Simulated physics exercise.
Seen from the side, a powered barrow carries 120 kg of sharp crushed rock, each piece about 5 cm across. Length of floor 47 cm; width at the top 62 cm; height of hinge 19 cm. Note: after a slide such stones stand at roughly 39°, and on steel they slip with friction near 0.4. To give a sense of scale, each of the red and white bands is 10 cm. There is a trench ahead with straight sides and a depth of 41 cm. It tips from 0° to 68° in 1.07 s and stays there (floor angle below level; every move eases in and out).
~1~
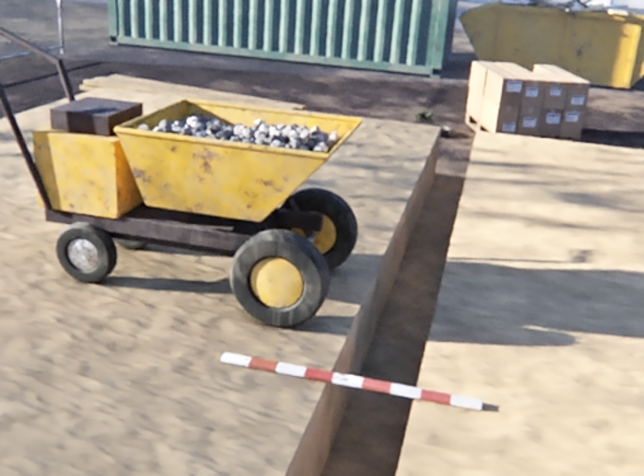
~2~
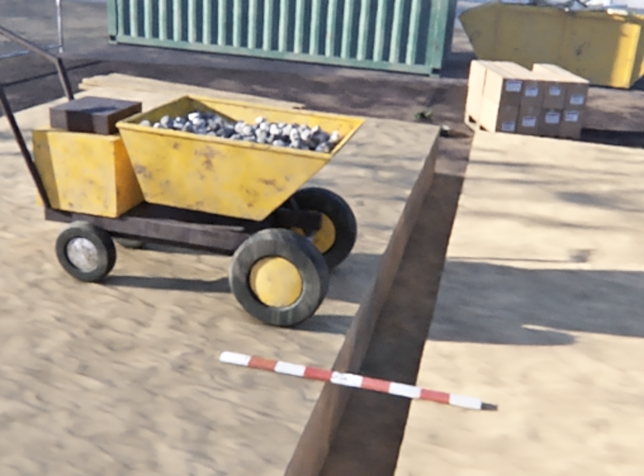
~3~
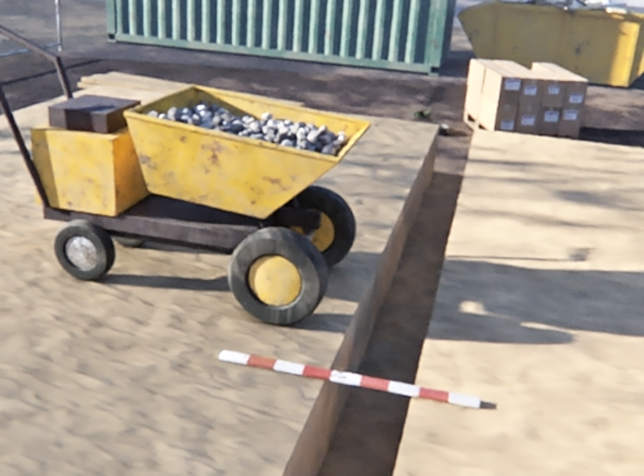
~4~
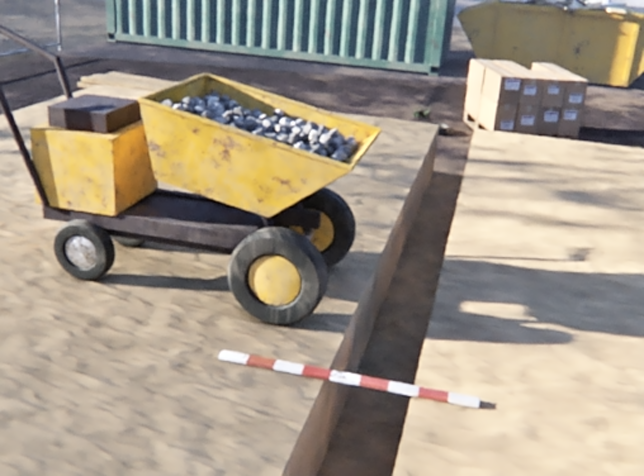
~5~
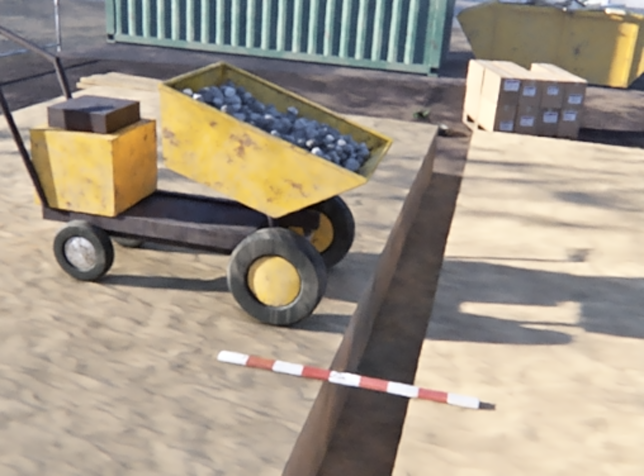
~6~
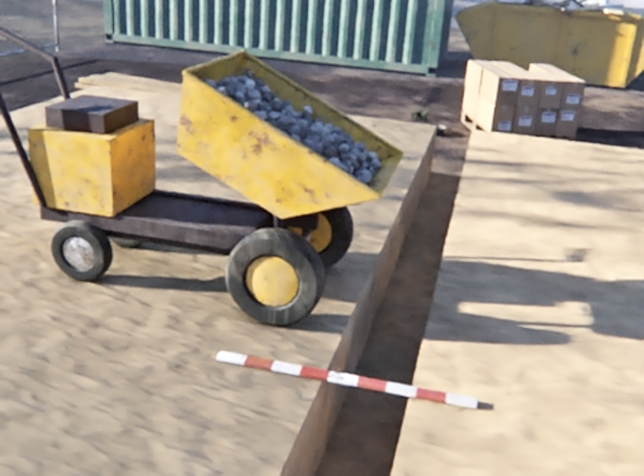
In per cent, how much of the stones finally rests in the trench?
Roughly 35 per cent of them.
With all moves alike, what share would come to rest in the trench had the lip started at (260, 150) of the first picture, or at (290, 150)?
It'd be around 85 per cent and after that around 65 per cent.
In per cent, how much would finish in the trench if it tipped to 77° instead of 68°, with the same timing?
I'd guess some 15 in a hundred.
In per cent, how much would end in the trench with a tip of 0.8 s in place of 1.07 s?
With that timing, about 30 per cent.
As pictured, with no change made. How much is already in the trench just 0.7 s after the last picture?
About 0 per cent by then.
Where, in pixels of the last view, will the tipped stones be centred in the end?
Somewhere near pixel (453, 316).
Then, 0.4 s after the last picture the floor is at 57°, 100 % in the tray; the foremost stones are at (418, 223).
Then, 0.7 s after the last picture the floor is at 68°, 80 % in the tray, 1 % in the trench, 19 % past the trench; the foremost stones are at (505, 318).
Then, 1.1 s after the last picture the floor is at 68°, 45 % in the tray, 2 % in the trench, 53 % past the trench; the foremost stones are at (618, 371).
Then, 3.0 s after the last picture the floor is at 68°, 9 % in the tray, 35 % in the trench, 56 % past the trench; the foremost stones are past the picture's edge.
